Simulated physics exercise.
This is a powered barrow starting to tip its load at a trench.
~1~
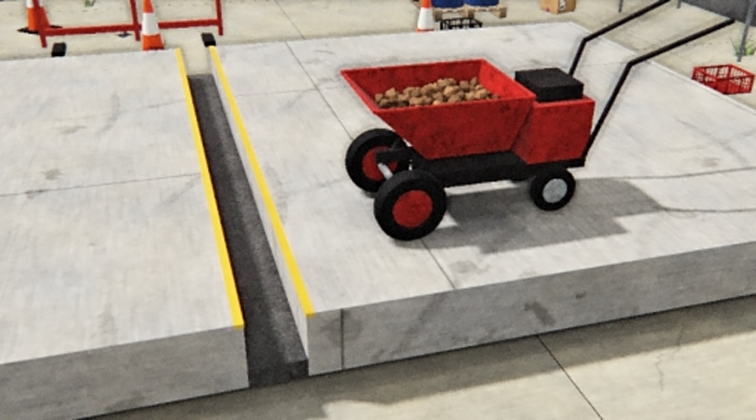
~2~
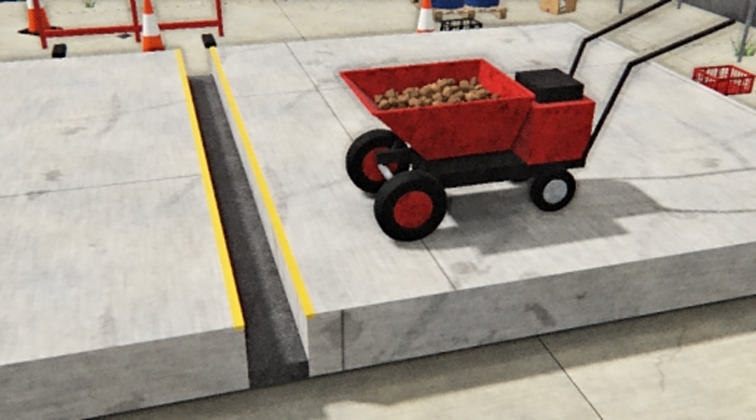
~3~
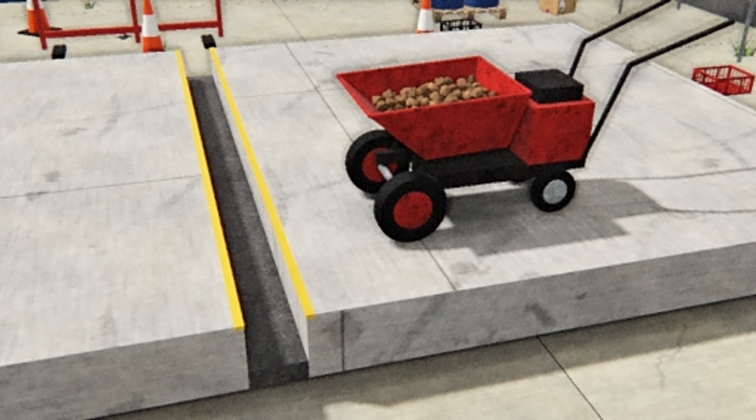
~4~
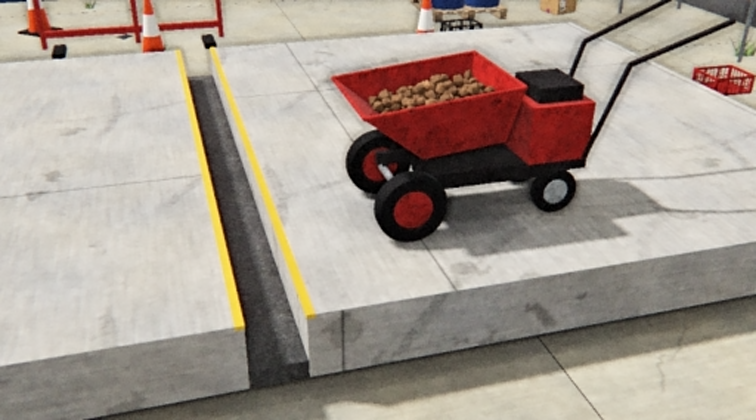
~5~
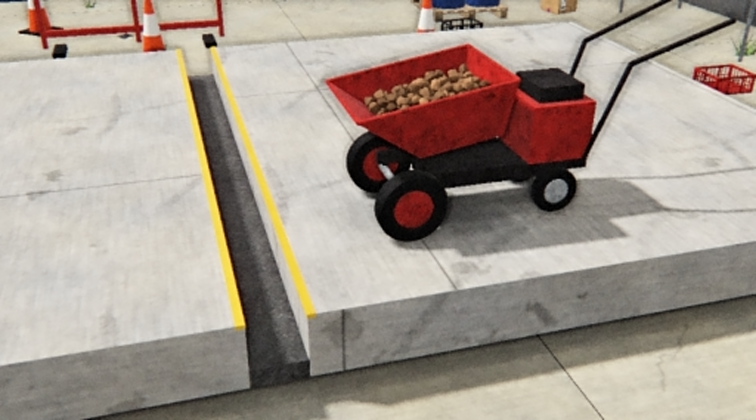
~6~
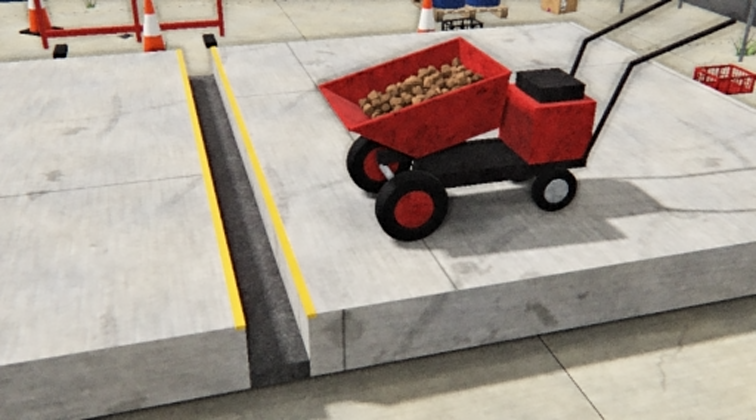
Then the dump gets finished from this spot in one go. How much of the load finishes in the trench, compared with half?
Most of the load will be caught by the trench.
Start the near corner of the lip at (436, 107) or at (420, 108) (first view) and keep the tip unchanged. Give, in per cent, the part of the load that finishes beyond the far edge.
0 % for the first, 0 % for the second.
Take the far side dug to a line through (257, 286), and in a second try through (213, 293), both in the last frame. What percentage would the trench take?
Lab note: Try one 70 per cent, try two 90 per cent.
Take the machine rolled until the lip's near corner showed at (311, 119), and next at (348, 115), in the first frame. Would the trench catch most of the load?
The first try ends with the lesser portion between the edges, the second with the greater portion.
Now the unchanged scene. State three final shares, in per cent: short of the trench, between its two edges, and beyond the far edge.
I'd say about 5 per cent short, about 90 between and about 0 beyond.
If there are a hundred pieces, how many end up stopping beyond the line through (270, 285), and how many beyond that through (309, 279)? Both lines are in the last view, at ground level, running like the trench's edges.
50 and 100 in a hundred.
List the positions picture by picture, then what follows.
Lip of the skip (375, 113), level; top of the load (439, 98), clay clods; first edge of the trench (298, 279); far edge (231, 289), the trench under half as wide as the skip, and about as deep as wide, in the first frame.
Lip of the skip (374, 114), level; top of the load (454, 100), in the second frame.
Lip of the skip (370, 117), tipped barely; top of the load (451, 99), in the third frame.
Lip of the skip (365, 120), tipped a little; top of the load (447, 96), in the fourth frame.
Lip of the skip (358, 124), tipped a little; top of the load (448, 88), in the fifth frame.
Lip of the skip (350, 130), tipped clearly; top of the load (452, 83); first edge of the trench (299, 280); far edge (232, 290), in the sixth frame.
Just after the last frame, skip tipped steeply; every one in the skip.
A moment on, skip tipped right over; roughly half in the skip; about a tenth short of the trench; roughly half in or heaped over the trench; just a few falling.
Further on, skip tipped right over; just a few in the skip; about a tenth short of the trench; almost all in or heaped over the trench; just a few beyond it.
When it is over, skip tipped right over; just a few in the skip; about a tenth short of the trench; almost all in or heaped over the trench; just a few beyond it.
